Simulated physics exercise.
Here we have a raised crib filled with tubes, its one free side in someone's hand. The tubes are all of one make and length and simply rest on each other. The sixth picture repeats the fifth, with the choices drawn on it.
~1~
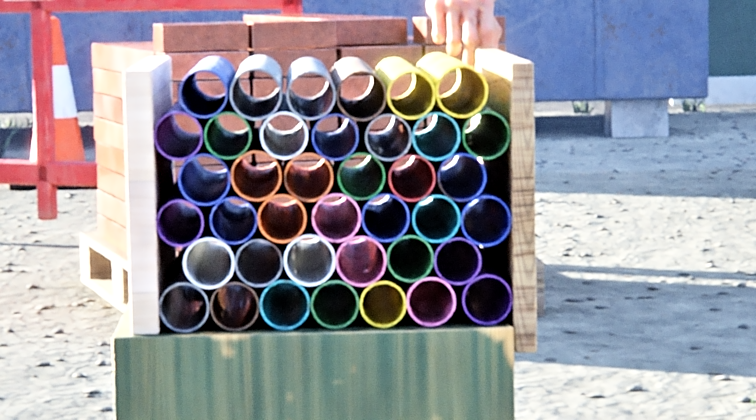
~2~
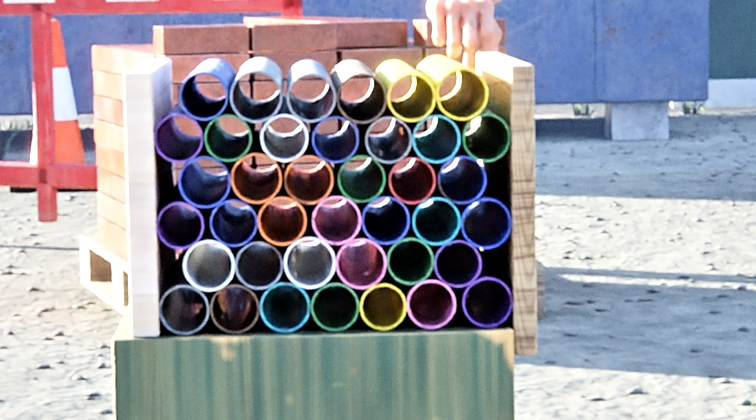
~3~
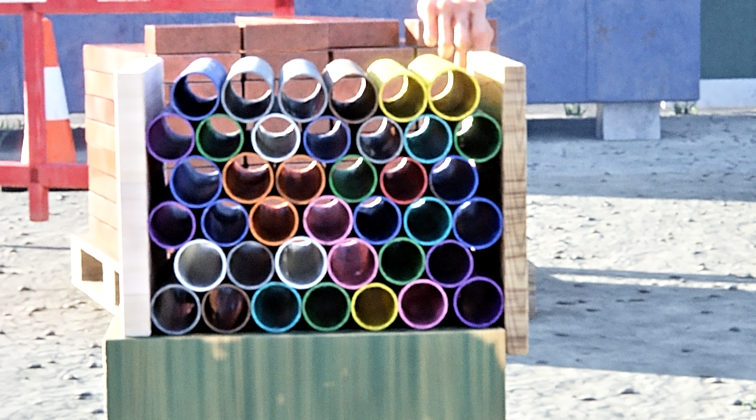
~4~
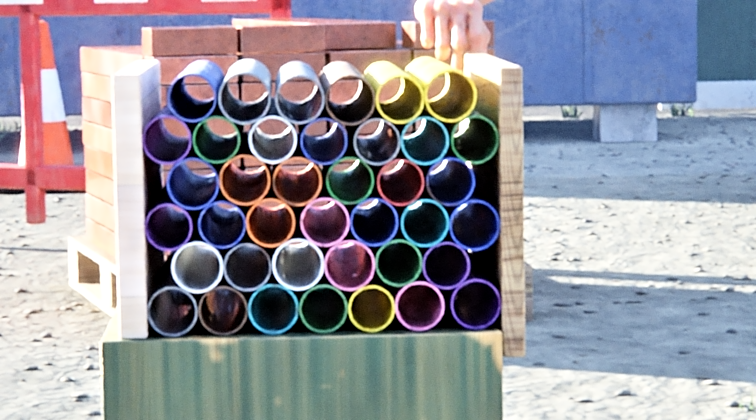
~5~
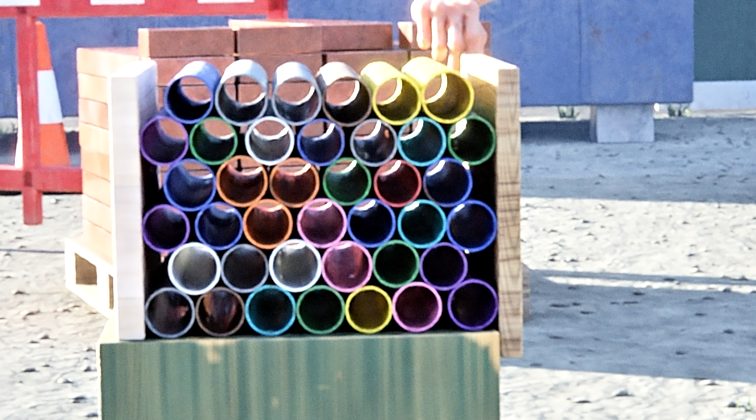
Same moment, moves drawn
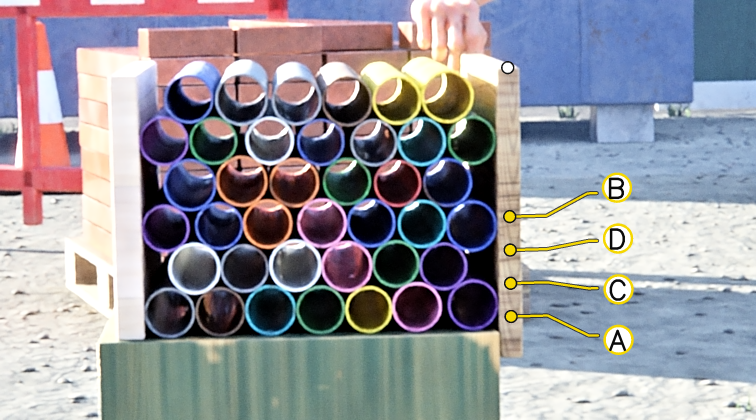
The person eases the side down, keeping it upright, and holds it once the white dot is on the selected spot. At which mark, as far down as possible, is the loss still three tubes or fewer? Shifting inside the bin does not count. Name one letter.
At most to D.
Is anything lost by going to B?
At B: Yes.
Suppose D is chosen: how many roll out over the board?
With D, two.
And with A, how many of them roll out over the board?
The count is six.
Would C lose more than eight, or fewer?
Fewer than eight.
On the copy, A at (512, 316); B at (510, 217); C at (511, 283); D at (511, 250); the white dot at (508, 68).
On D. First, top of the board (496, 150).
Then, top of the board (498, 244).
Finally, top of the board (498, 249), two out over the board.
By contrast, A more than three out over the board; B two out over the board; C four out over the board.
